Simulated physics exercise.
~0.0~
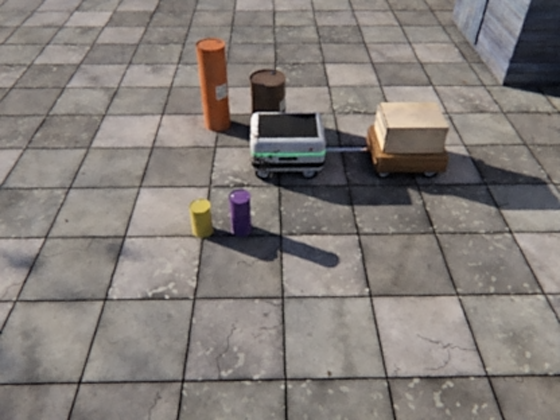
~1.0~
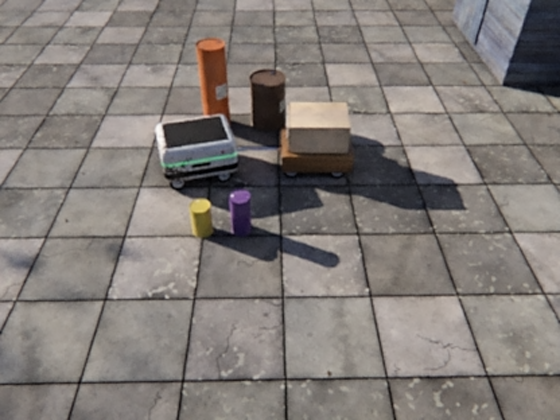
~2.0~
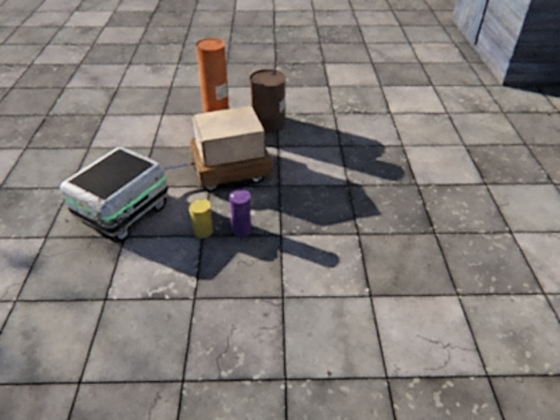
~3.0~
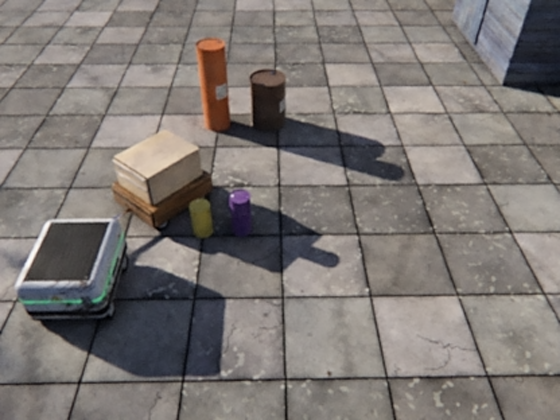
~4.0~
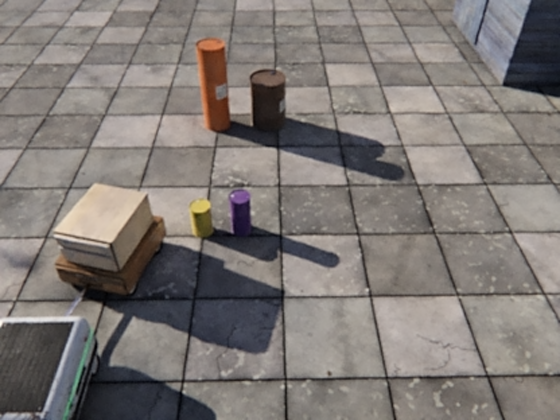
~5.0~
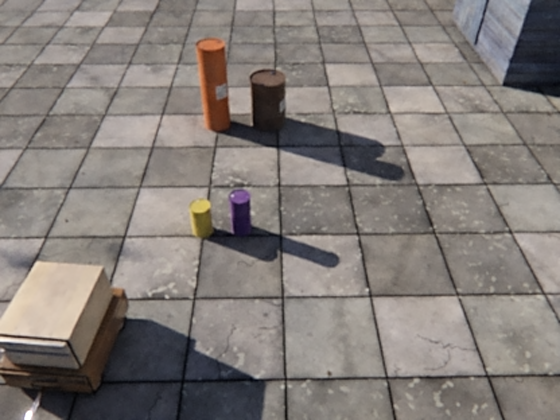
A small white tug with a dark top and green trim tows a brown cart carrying a pale box across sunlit grey paving, seen from above by a still camera. Behind them stand a tall orange drum and a shorter brown drum, with small yellow and purple canisters nearer the viewer and a grey block at upper right. The tug drives left between the two pairs, then curves toward the viewer. The cart follows, swinging around the canisters without moving them. The tug leaves at lower left, the cart reaches that edge, and all four items remain standing in place.
